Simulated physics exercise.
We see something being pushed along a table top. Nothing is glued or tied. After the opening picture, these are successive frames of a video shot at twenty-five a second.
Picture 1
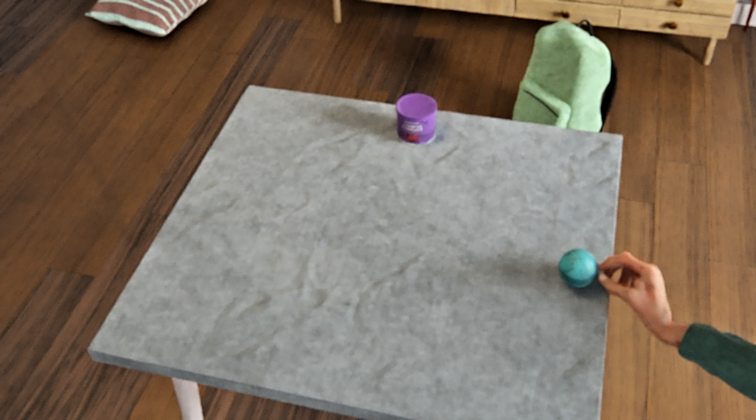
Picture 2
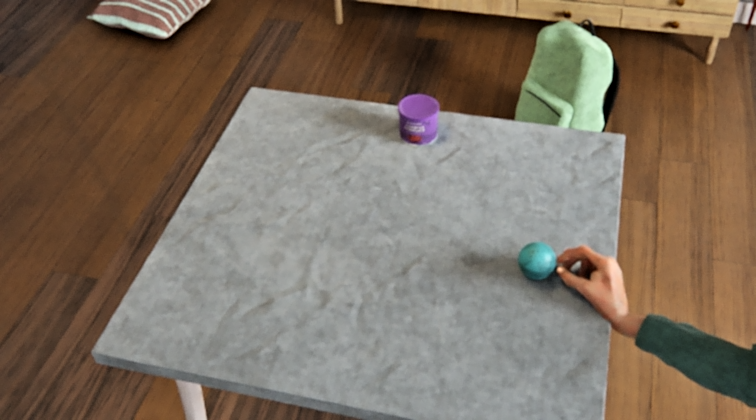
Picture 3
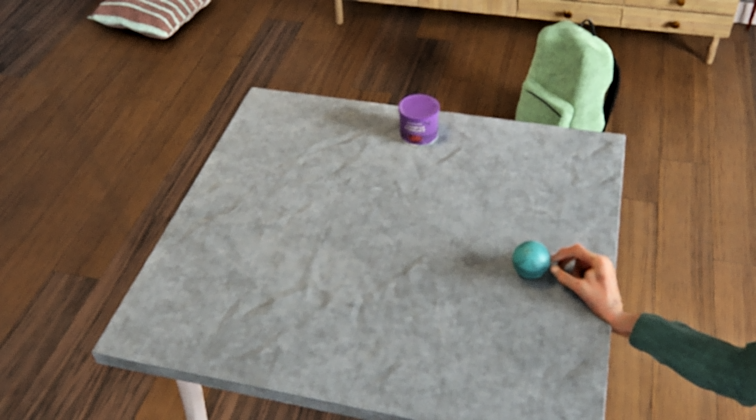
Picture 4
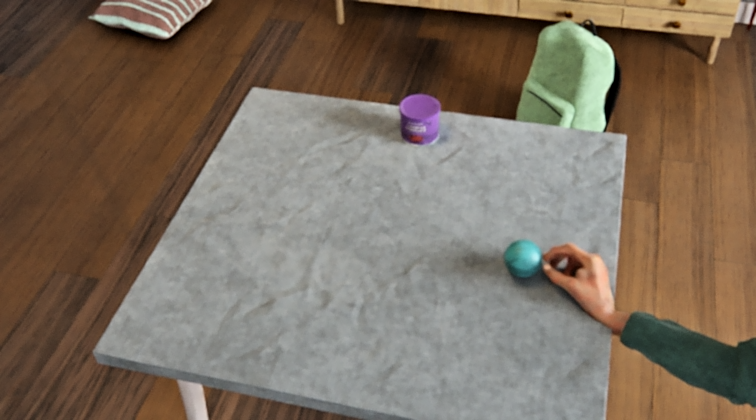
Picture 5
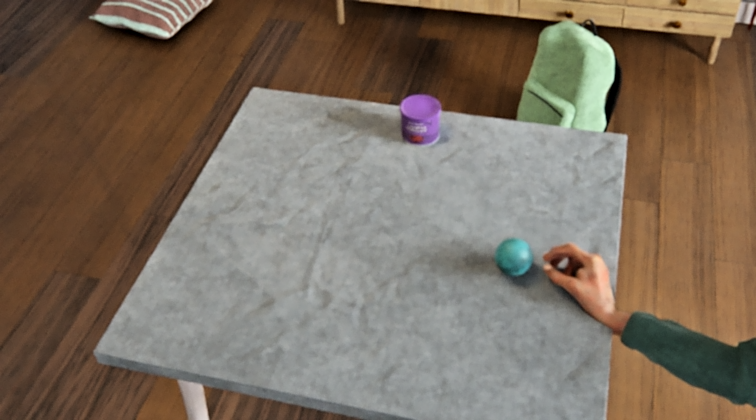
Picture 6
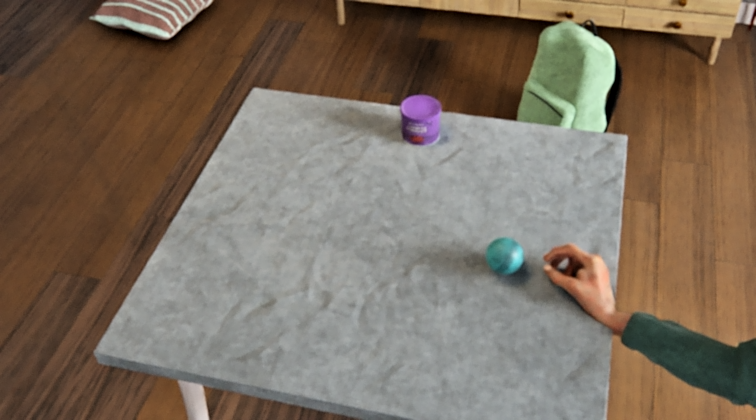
On a gray table top with a purple tub near the far edge, a hand pushed a turquoise ball leftward from the right side, then stayed back while the ball rolled slightly farther left.
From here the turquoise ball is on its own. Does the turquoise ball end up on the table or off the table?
The turquoise ball remains on top.
Then, 0.30 s on from there, turquoise ball shifted well along near (443, 246).
Then, 0.70 s on from there, turquoise ball shifted well along near (386, 237).
In the end, moved from the start, turquoise ball. At the end, from the last picture's camera, turquoise ball near (350, 231).
